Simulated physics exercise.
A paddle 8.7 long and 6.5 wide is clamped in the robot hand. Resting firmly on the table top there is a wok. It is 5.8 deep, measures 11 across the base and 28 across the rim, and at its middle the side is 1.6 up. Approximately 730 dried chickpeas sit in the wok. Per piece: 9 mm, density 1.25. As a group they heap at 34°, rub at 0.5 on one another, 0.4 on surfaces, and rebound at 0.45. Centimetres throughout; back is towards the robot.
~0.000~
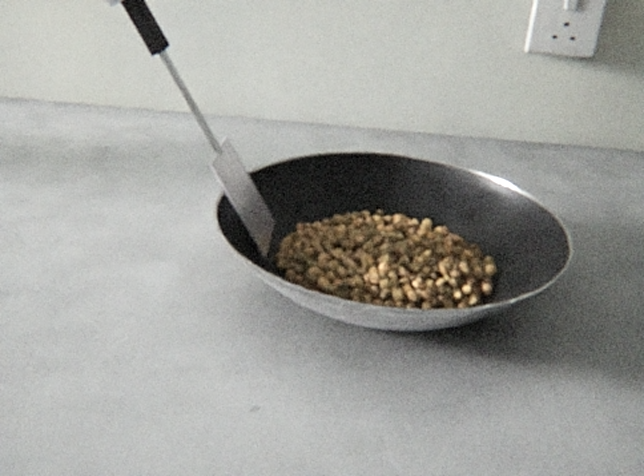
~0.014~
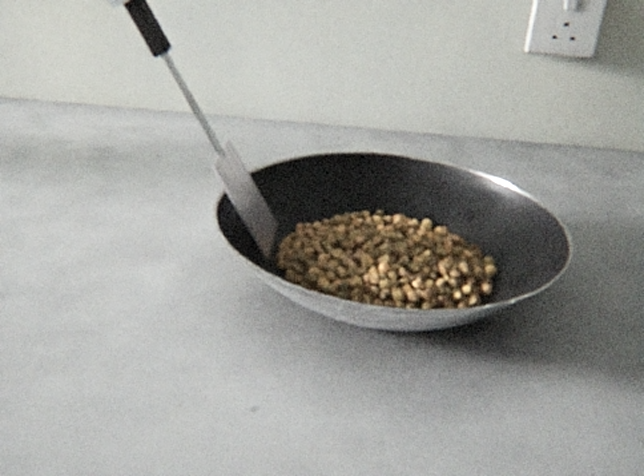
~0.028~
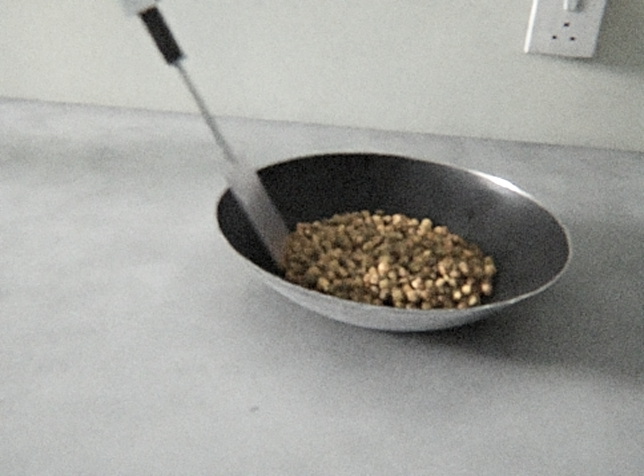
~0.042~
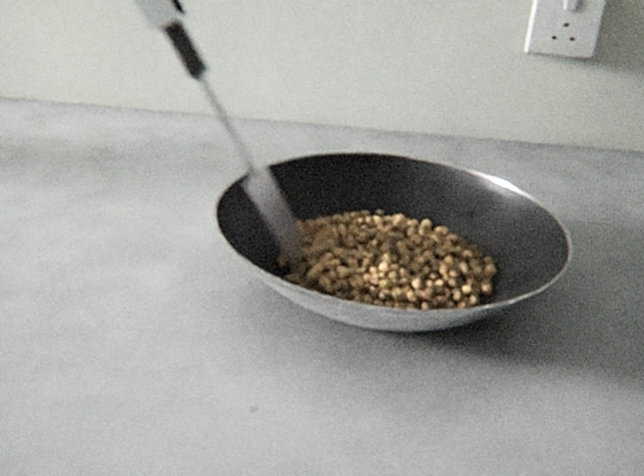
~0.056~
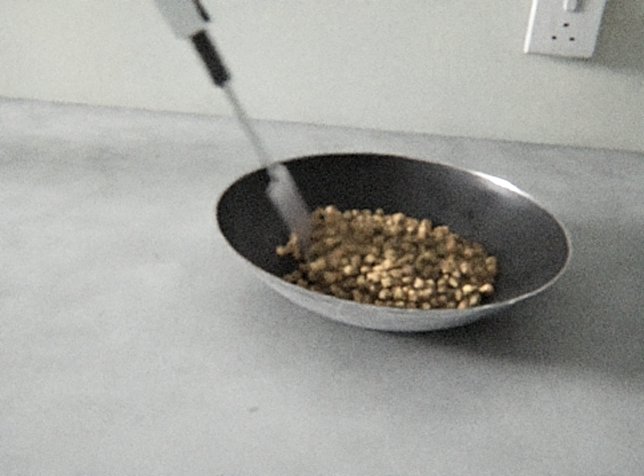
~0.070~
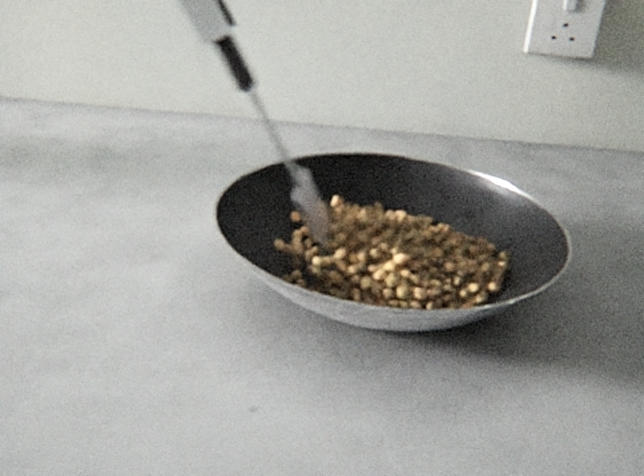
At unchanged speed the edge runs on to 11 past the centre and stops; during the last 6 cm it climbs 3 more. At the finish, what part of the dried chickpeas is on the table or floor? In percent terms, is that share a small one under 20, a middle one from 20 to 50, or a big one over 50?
A middle one.
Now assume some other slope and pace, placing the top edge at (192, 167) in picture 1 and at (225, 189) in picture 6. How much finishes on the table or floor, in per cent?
Some 15 per cent.
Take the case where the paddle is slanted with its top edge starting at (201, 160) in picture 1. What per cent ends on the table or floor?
Roughly 30%.
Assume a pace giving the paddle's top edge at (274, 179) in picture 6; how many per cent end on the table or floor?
Share: Roughly 25 %.
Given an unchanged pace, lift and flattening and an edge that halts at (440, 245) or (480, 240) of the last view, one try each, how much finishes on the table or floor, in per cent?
About 5 and 20 per cent.
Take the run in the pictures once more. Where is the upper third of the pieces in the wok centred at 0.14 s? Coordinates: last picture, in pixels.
Near (469, 240).
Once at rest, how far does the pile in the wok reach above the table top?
Roughly 4.5 centimetres.
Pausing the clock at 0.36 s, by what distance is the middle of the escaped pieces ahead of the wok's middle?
34 cm.
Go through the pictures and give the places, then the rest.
In the first picture, paddle top edge at (218, 149), sloping 60°; upper third of the load around (386, 256), from x 280 to 490, top at y 215; 733 in the wok.
In the second picture, paddle top edge at (220, 151), sloping 60°; upper third of the load around (386, 256), from x 280 to 490, top at y 215.
In the third picture, paddle top edge at (233, 160), sloping 60°; upper third of the load around (385, 256), from x 280 to 490, top at y 215.
In the fourth picture, paddle top edge at (254, 171), sloping 60°; upper third of the load around (382, 255), from x 285 to 490, top at y 215.
In the fifth picture, paddle top edge at (277, 179), sloping 60°; upper third of the load around (380, 251), from x 280 to 490, top at y 210.
In the sixth picture, paddle top edge at (300, 183), sloping 60°; upper third of the load around (386, 246), from x 280 to 505, top at y 200; 733 in the wok.
After 0.10 s, sloping 60°, highest piece 11 above the table; 732 in the wok, 1 on the blade or in flight.
After 0.14 s, sloping 60°, highest piece 18 above the table; 731 in the wok, 2 on the blade or in flight.
After 0.36 s, sloping 60°, highest piece 34 above the table; 496 in the wok, 53 on the table or floor, 184 on the blade or in flight.
After 1.41 s, sloping 60°, highest piece 4 above the table; 496 in the wok, 237 on the table or floor.
At rest, 496 in the wok, 237 on the table or floor. That is 32 % on the table or floor.
